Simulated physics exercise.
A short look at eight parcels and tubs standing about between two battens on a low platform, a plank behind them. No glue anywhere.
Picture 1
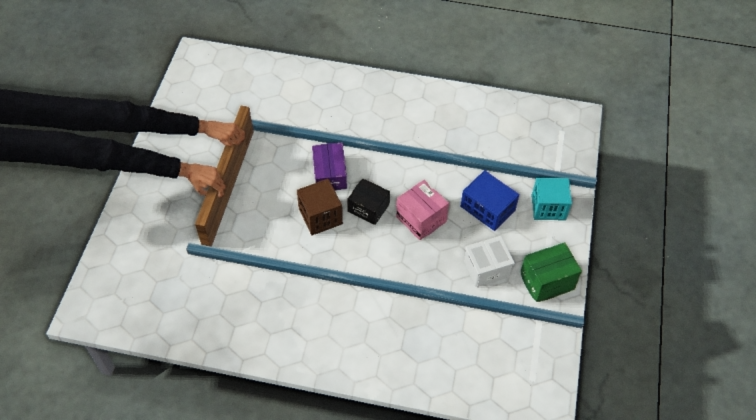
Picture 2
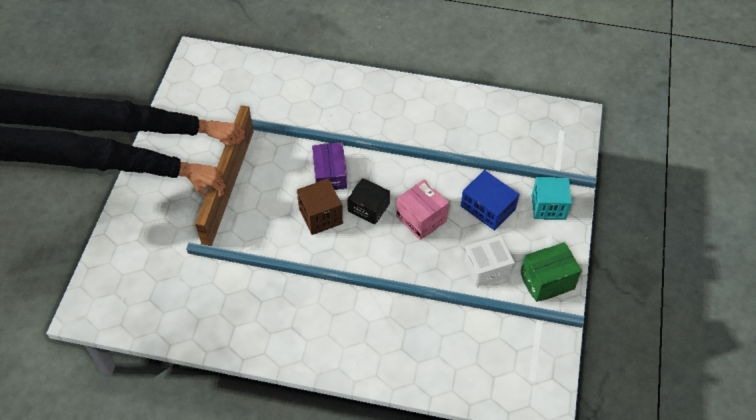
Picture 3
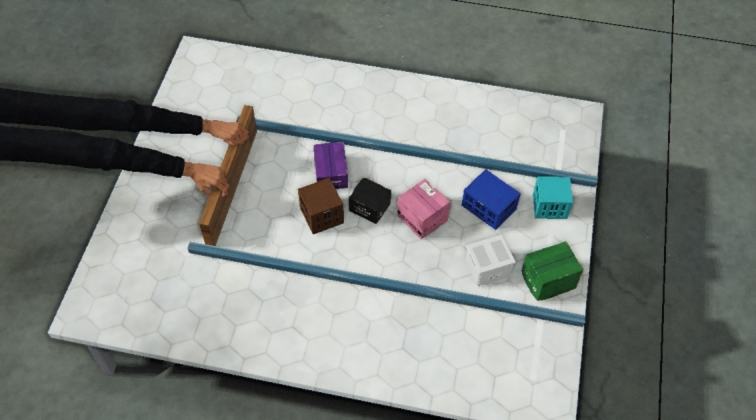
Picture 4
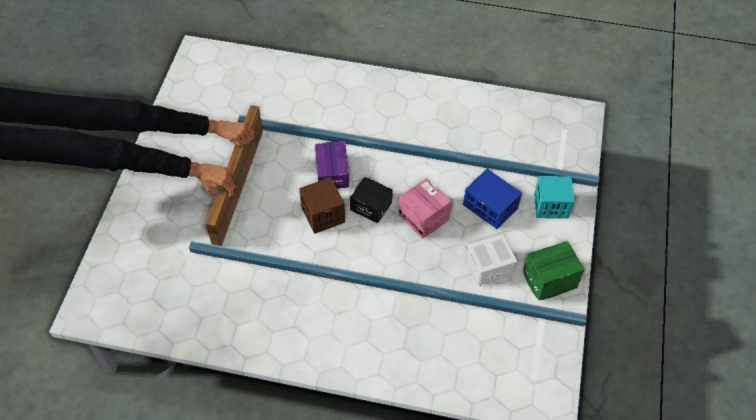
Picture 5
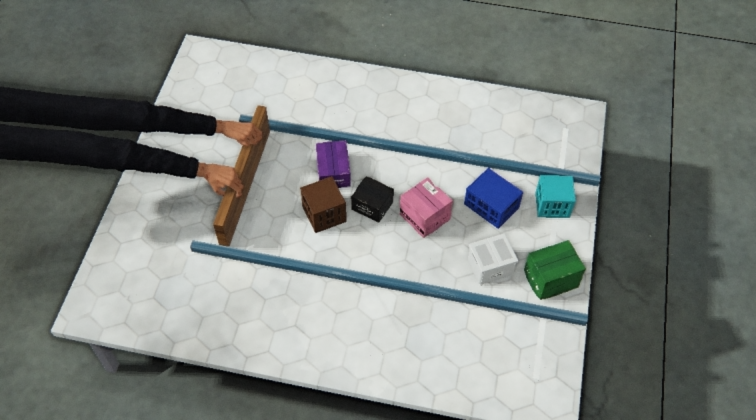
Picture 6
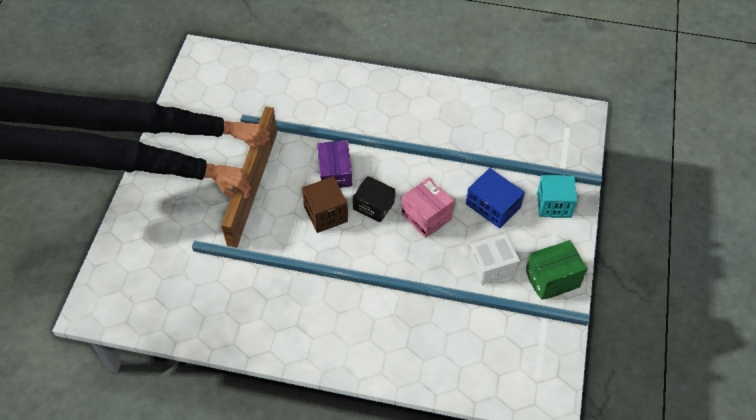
On a white tiled platform, two hands sliding a wooden plank slightly right between blue battens, toward eight coloured boxes and crates sitting still.
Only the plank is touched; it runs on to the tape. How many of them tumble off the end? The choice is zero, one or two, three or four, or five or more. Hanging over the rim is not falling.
In the end the number that fall off is five or more.
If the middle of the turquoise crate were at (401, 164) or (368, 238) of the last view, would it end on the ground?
The turquoise crate goes over; does not fall.
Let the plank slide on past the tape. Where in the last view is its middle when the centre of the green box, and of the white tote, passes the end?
At (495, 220) for the green box; at (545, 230) for the white tote.
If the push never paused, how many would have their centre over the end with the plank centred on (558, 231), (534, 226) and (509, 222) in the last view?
The counts: 6, 3 and 2.
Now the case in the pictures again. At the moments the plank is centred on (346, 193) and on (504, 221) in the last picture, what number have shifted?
At the one place 4, at the other 8.
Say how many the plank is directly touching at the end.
The number is 2.
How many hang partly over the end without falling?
Overhanging: 0.
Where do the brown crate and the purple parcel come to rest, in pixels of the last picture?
The brown crate at (571, 260), the purple parcel at (576, 204).
A little later, none off yet; green box at rest near (556, 271); turquoise crate at rest near (557, 197); white tote at rest near (493, 260).
Next, none off yet; green box at rest near (556, 271); turquoise crate at rest near (557, 197); white tote shifted a little near (504, 273).
Later still, none off yet; green box shifted about its own width near (594, 279); turquoise crate shifted about its own width near (596, 199); white tote shifted about its own width near (543, 286).
When it is over, the number that fall off is five or more; down, black box, pink parcel, blue crate, white tote, turquoise crate and green box.
